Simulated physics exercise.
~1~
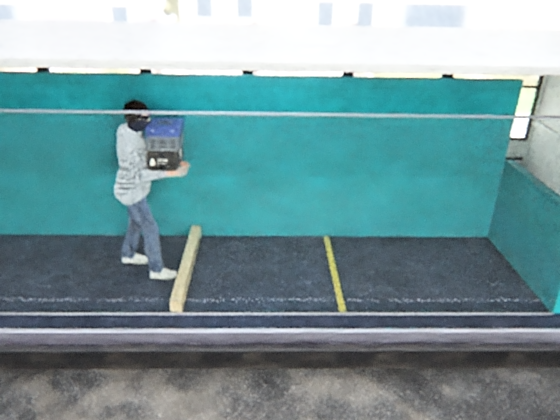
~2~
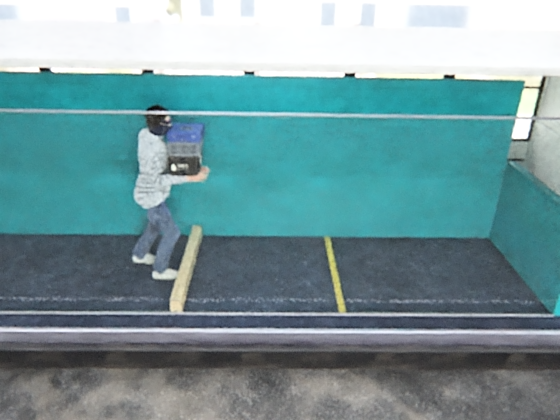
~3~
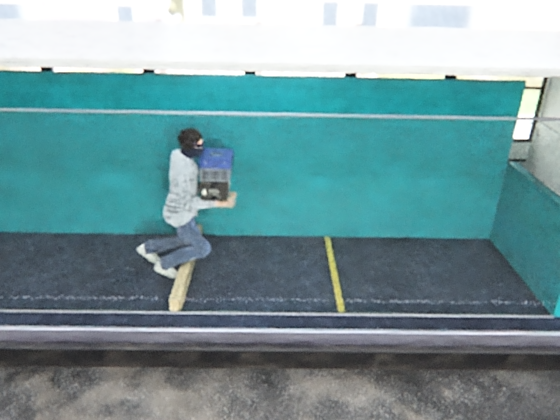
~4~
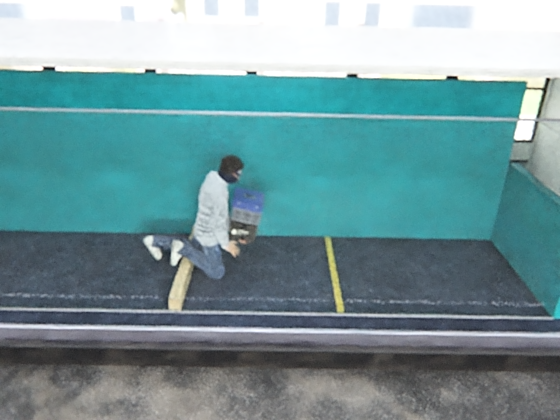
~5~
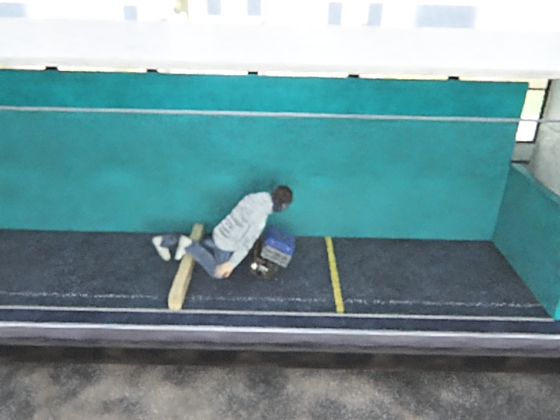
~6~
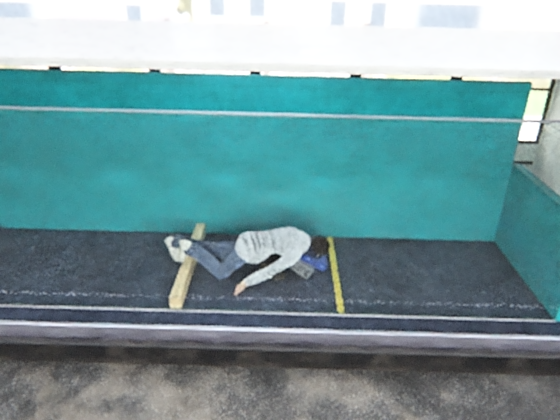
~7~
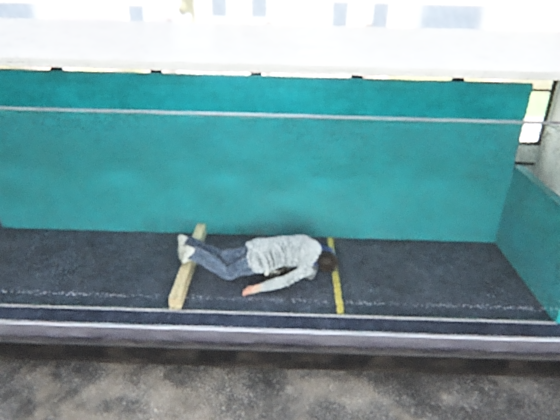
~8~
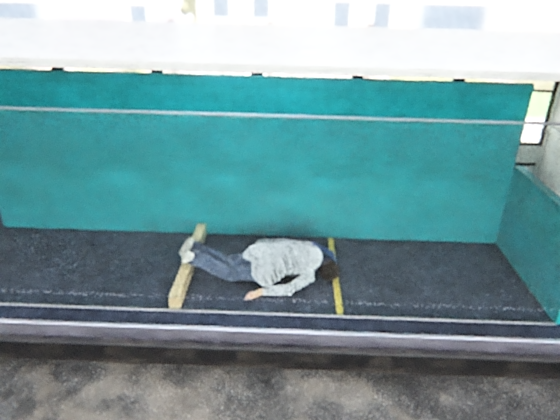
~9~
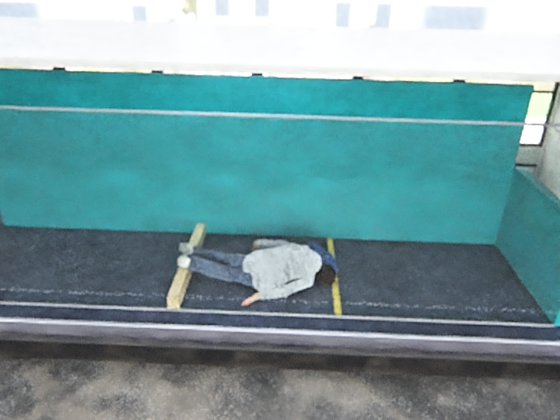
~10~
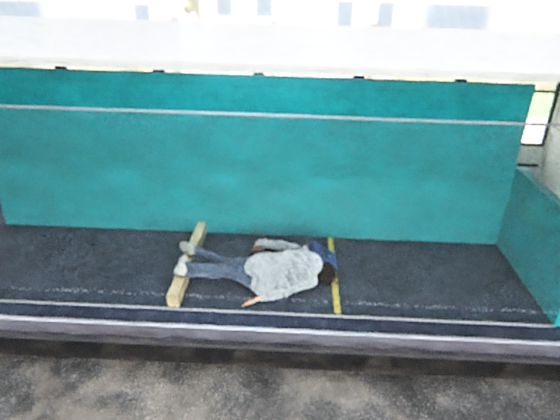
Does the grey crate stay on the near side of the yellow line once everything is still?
Yes, the grey crate stops before the yellow line, ending up hidden beneath the fallen porter.
